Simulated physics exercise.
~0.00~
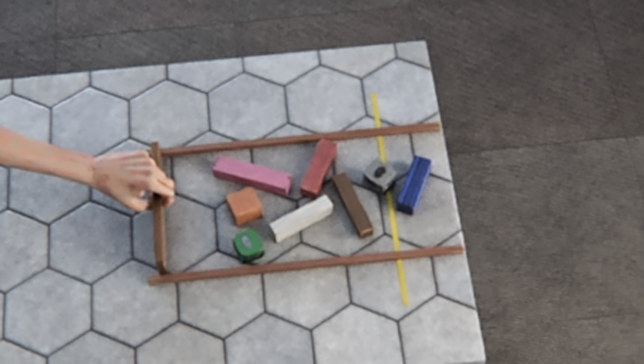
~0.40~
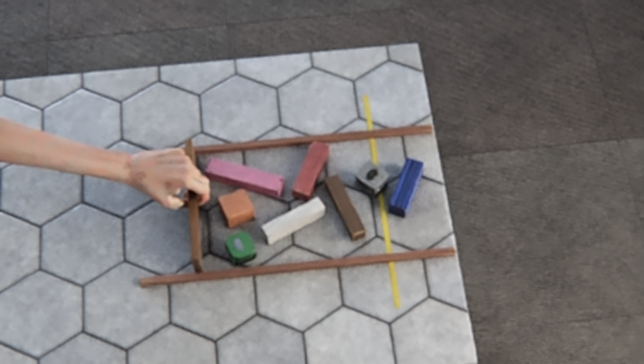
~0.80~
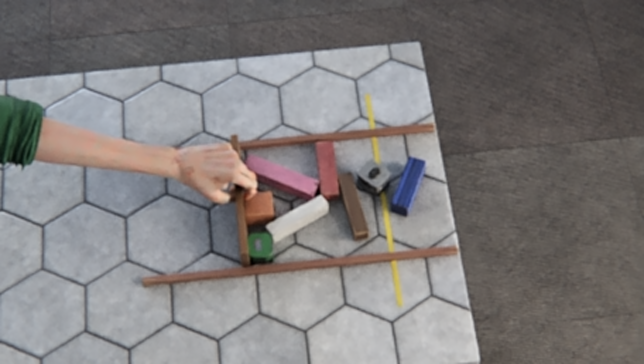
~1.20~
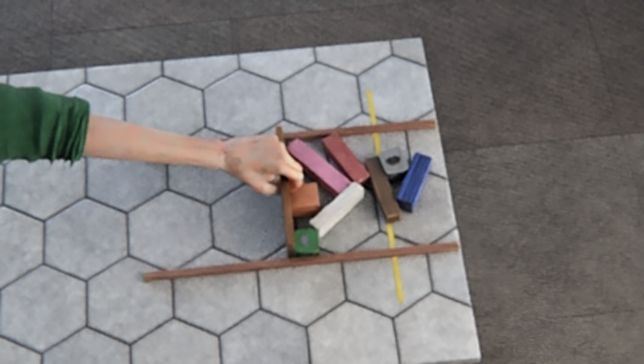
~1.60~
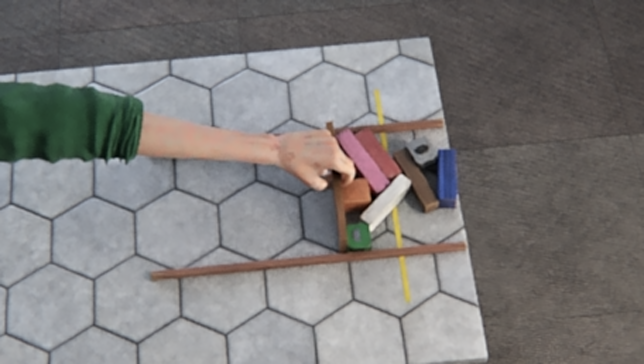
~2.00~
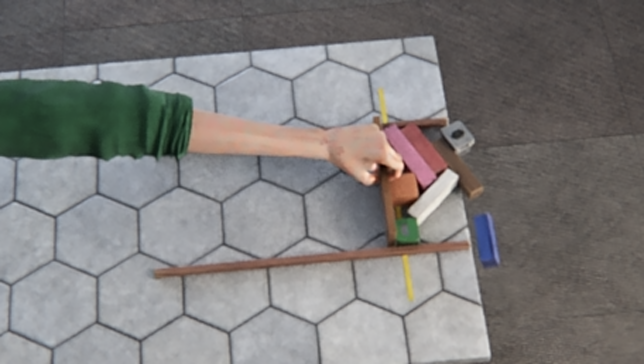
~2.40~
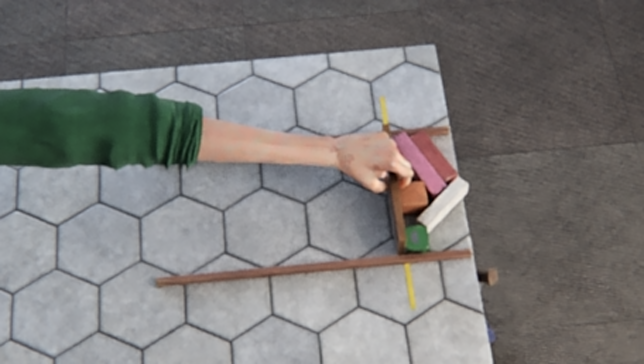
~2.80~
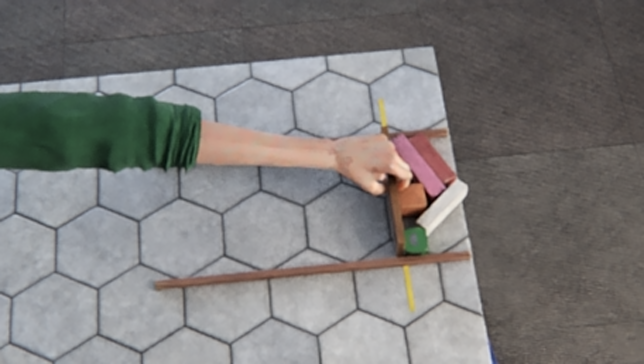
A hand pushes an upright brown board rightward between two brown rails on a pale hexagon-tiled surface, seen from above by a slightly swaying camera. Ahead of it lie pink, red, white and brown sticks, an orange block, a small green case, a grey case and, farthest right, a blue stick near a yellow tape line. The board gathers the nearer pieces, and the green-sleeved arm follows, crowding them toward the edge. The blue stick tips off first, then the grey case and brown stick drop away. The board stops by the tape, with the pink, red, white, orange and green pieces still bunched against it.
